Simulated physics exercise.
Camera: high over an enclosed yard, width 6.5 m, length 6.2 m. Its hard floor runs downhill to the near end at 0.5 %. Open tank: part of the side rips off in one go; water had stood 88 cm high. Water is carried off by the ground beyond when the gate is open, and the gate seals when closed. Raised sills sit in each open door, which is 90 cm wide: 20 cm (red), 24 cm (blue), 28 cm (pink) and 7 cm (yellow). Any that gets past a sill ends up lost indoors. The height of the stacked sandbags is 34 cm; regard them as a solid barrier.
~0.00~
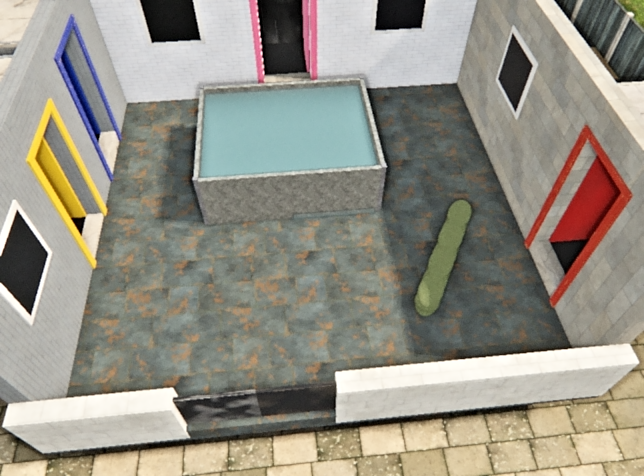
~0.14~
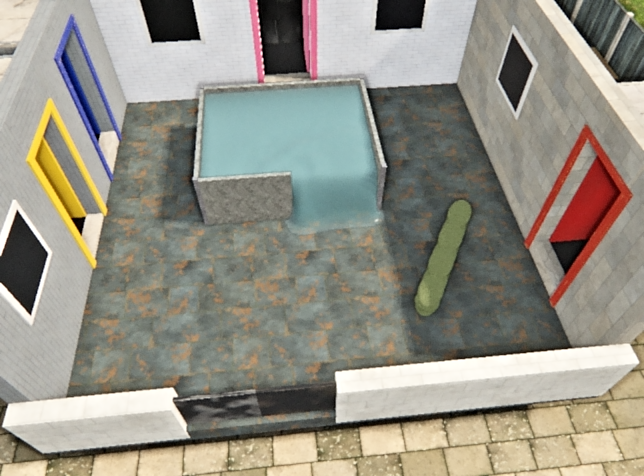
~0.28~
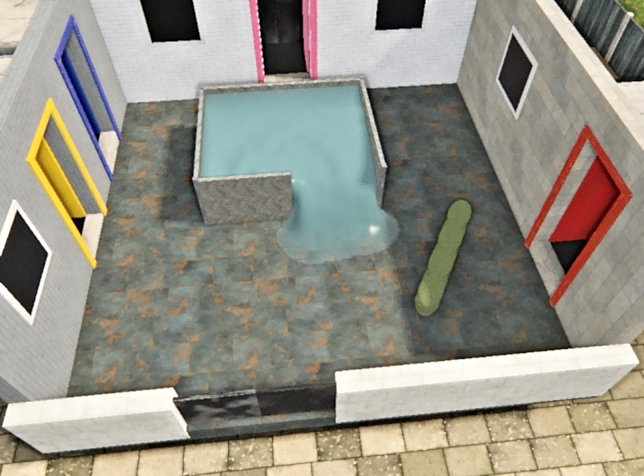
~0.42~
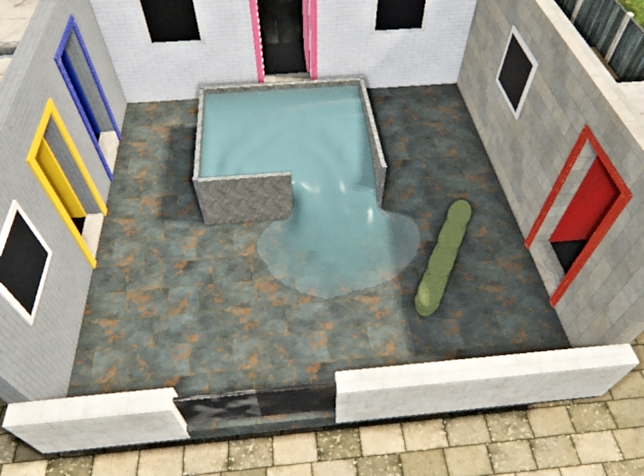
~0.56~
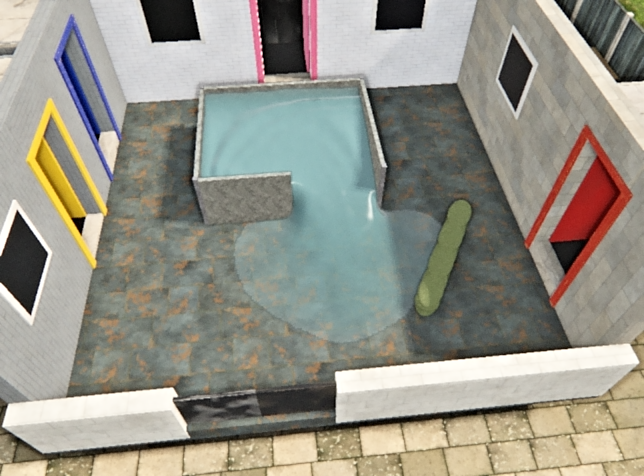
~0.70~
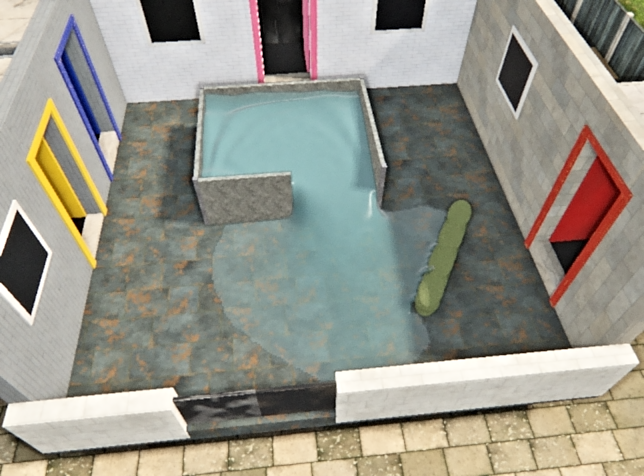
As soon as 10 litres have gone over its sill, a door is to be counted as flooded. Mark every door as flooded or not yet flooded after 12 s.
After that time, red door: Not yet flooded; blue door: Not yet flooded; pink door: Not yet flooded; yellow door: Flooded.
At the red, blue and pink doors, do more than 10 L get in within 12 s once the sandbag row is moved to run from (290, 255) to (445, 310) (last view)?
Then the red door is too much, the blue door is fine, and the pink door is fine.
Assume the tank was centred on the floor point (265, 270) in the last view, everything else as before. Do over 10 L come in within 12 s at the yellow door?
Against the limit, the yellow door gets more than that.
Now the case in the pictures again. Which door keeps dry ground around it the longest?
Pink.
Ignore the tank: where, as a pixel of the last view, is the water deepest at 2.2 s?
Spot: Approx. (359, 394).
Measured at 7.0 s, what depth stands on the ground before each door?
You'd see red at 11 cm, blue at 11 cm, pink at 19 cm and yellow at 9 cm.
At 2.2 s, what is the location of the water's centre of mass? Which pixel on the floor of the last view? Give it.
Close to (315, 232) in the last picture.
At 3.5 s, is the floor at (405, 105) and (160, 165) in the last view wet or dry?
I'd say drenched, then spared.
After 1.4 s water covers 30 % of the floor and is deepest (60 cm) near (385, 377); red door not reached, blue door not reached, pink door not reached, yellow door not reached.
After 2.2 s water covers 40 % of the floor and is deepest (56 cm) near (359, 394); red door 9 cm at the sill, 0 L in, blue door not reached, pink door not reached, yellow door not reached.
After 3.5 s water covers 70 % of the floor and is deepest (46 cm) near (62, 423); red door 18 cm at the sill, 0 L in, blue door not reached, pink door not reached, yellow door 11 cm at the sill, 0 L in.
After 7.0 s water covers 95 % of the floor and is deepest (26 cm) near (296, 93); red door 11 cm at the sill, 1 L in, blue door 11 cm at the sill, 0 L in, pink door 19 cm at the sill, 0 L in, yellow door 9 cm at the sill, 24 L in.
After 12.0 s water covers 95 % of the floor and is deepest (19 cm) near (505, 250); red door 8 cm at the sill, 1 L in, blue door 16 cm at the sill, 0 L in, pink door 16 cm at the sill, 0 L in, yellow door 17 cm at the sill, 83 L in.
